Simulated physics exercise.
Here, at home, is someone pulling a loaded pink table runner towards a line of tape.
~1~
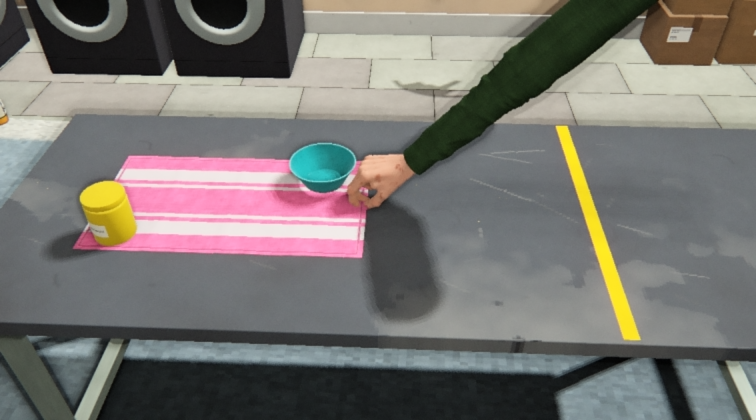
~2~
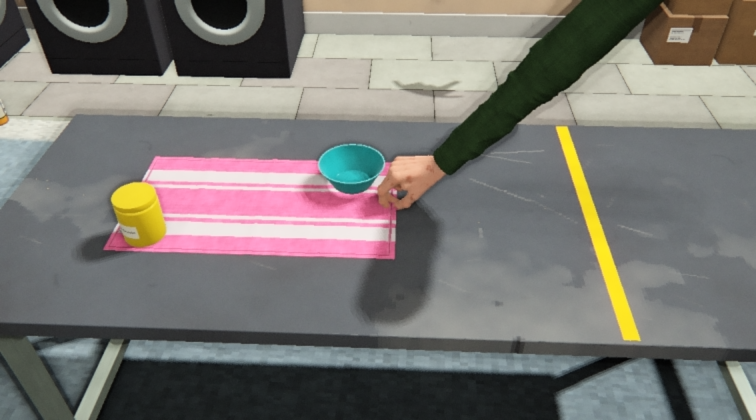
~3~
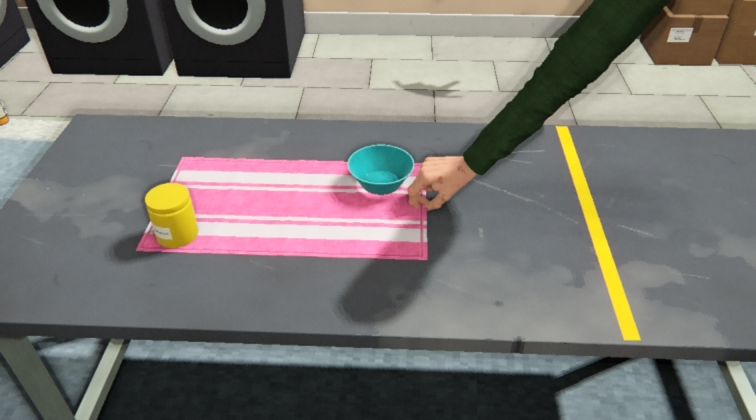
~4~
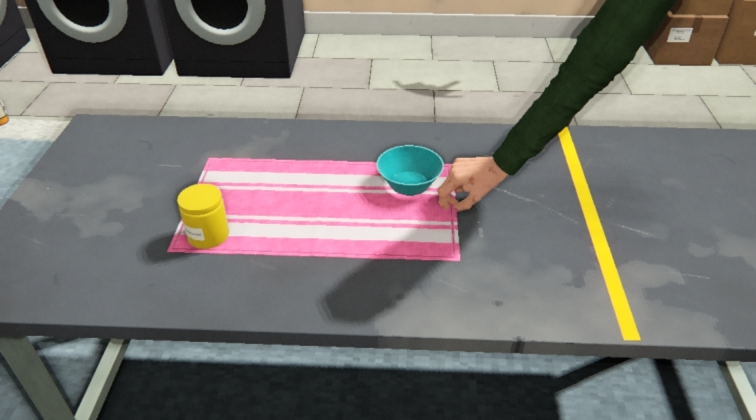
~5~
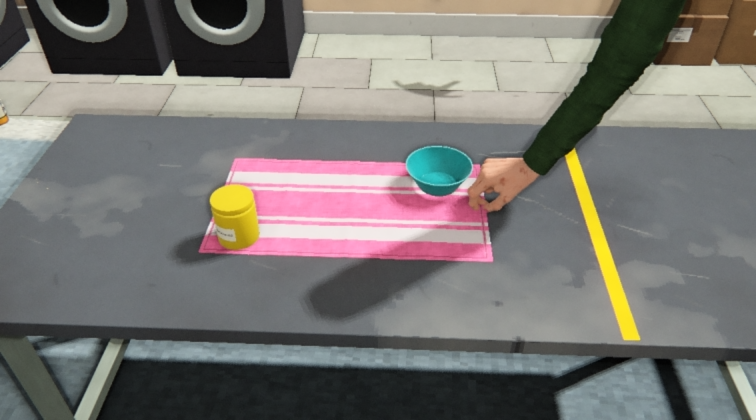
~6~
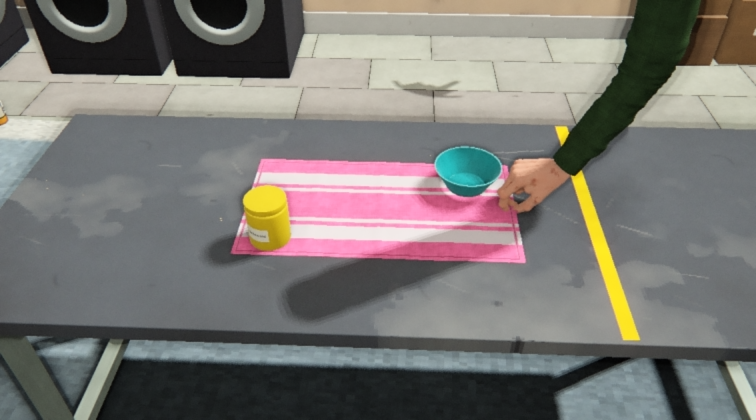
A hand in a dark green sleeve pulling a pink striped table runner, carrying a turquoise bowl and yellow jar, rightwards across a grey table.
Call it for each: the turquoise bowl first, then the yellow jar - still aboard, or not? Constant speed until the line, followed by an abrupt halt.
My call: The turquoise bowl not aboard; the yellow jar still aboard.
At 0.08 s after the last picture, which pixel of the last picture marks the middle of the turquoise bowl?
It is near (514, 177) at that moment.
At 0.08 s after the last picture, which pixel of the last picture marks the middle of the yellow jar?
Near pixel (319, 220).
Then, 0.08 s later than the last view, hem short of the tape; turquoise bowl on the cloth near (514, 177); yellow jar on the cloth near (319, 220).
Then, 0.19 s later than the last view, hem at the tape; turquoise bowl on the cloth near (572, 179); yellow jar on the cloth near (383, 221).
Finally, hem at the tape; turquoise bowl ahead of the hem near (630, 182); yellow jar on the cloth near (436, 223). The turquoise bowl shoots off the front and the yellow jar remains aboard.
